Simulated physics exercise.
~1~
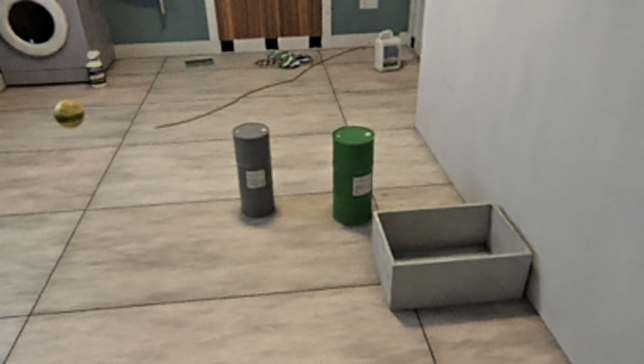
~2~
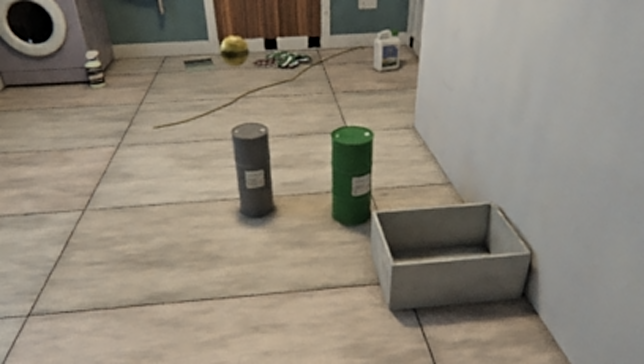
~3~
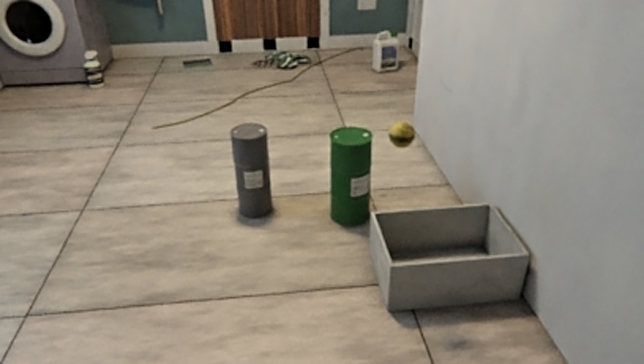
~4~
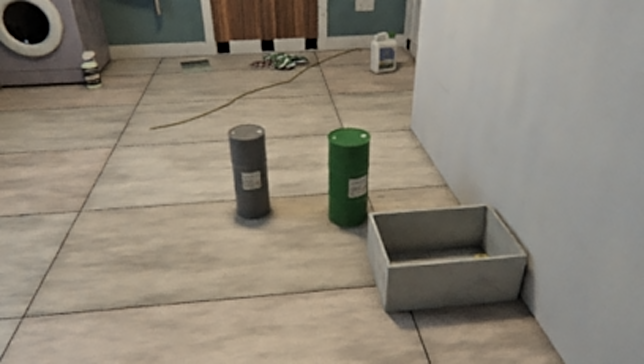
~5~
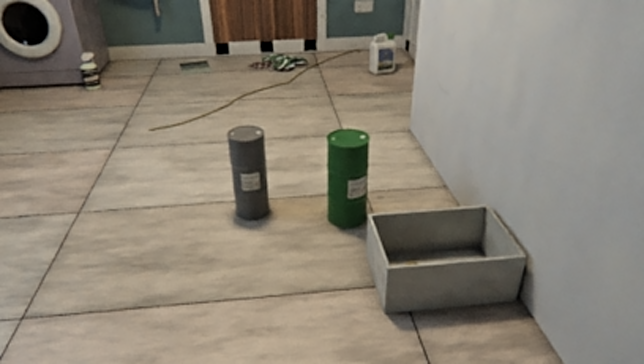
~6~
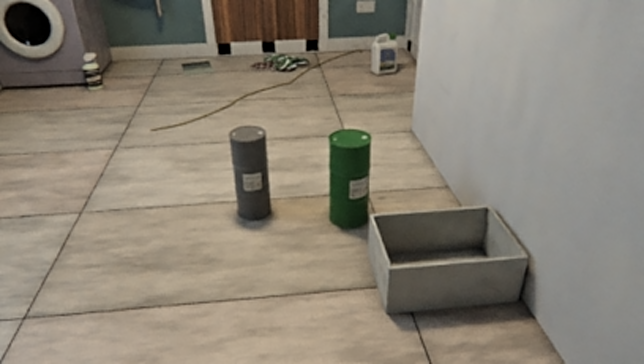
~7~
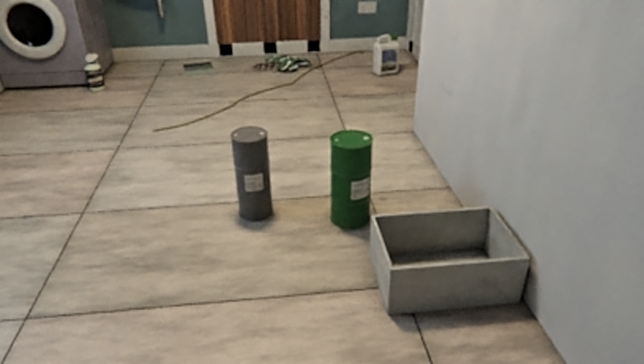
Tiled room with a yellow ball flying rightward past grey and green canisters, dropping into an open box and staying inside.
